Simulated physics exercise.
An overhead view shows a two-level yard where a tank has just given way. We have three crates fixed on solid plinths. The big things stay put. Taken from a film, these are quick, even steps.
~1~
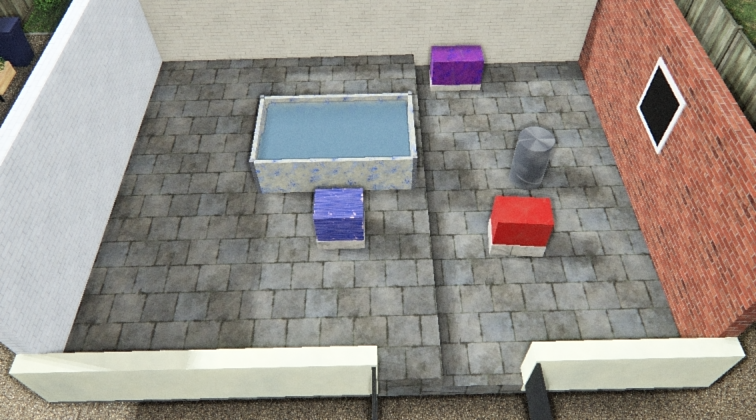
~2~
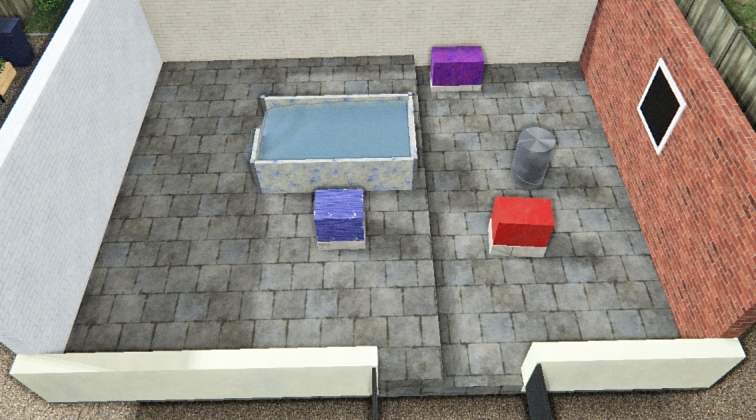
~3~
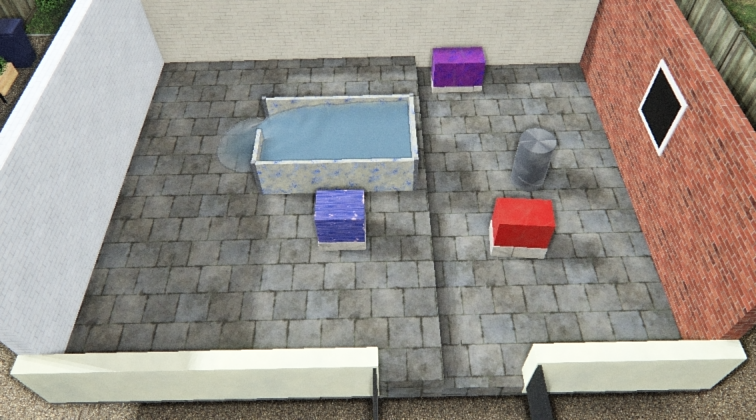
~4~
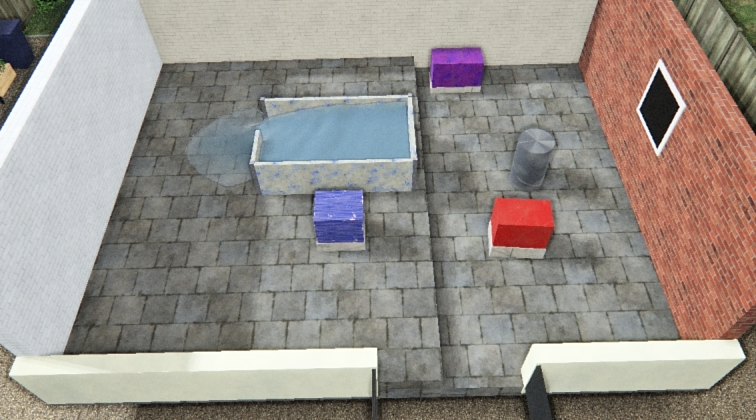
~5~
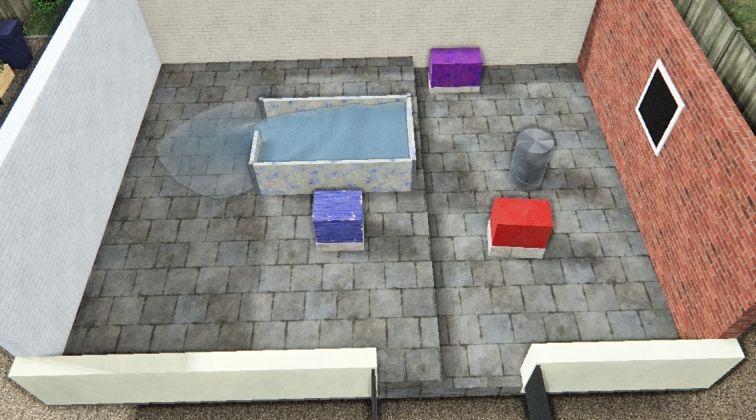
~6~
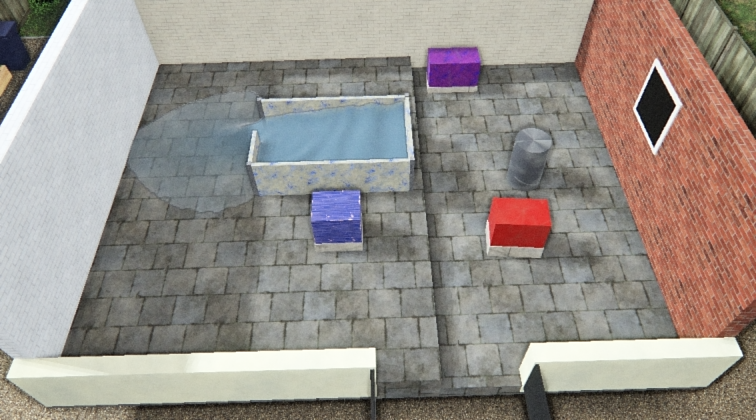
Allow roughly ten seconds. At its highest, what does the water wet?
In the end the blue crate remains clear of the water all along. The red crate remains clear of the water all along. The purple crate remains clear of the water all along.
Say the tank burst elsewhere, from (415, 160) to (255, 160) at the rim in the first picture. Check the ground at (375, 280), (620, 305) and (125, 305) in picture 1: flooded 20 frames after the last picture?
Taking the points one after the other, they come out inundated, inundated and inundated.
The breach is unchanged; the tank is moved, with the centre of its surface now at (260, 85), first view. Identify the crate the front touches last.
My pick is the red one.
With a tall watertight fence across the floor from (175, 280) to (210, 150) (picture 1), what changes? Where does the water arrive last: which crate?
Looks like the crate marked red.
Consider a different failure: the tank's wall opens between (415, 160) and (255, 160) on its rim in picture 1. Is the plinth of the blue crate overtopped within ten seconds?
Result - blue crate: Flooded.
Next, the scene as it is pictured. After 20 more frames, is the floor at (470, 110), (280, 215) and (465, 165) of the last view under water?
Taking the three spots one by one, I'd call them clear, clear and clear.
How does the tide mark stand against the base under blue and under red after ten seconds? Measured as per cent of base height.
In turn 20 and 20 per cent.
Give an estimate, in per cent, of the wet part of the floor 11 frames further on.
That's roughly 20 per cent.
A moment on, water covers 15 % of the floor; the blue crate not reached, the red crate not reached, the purple crate not reached.
Next, water covers 20 % of the floor; the blue crate not reached, the red crate not reached, the purple crate not reached.
Then, water covers 30 % of the floor; the blue crate not reached, the red crate not reached, the purple crate not reached.
Later, water covers 55 % of the floor; the blue crate not reached, the red crate not reached, the purple crate water round its plinth.
In the end, water covers 90 % of the floor; the blue crate stayed above the water, the red crate stayed above the water, the purple crate stayed above the water.
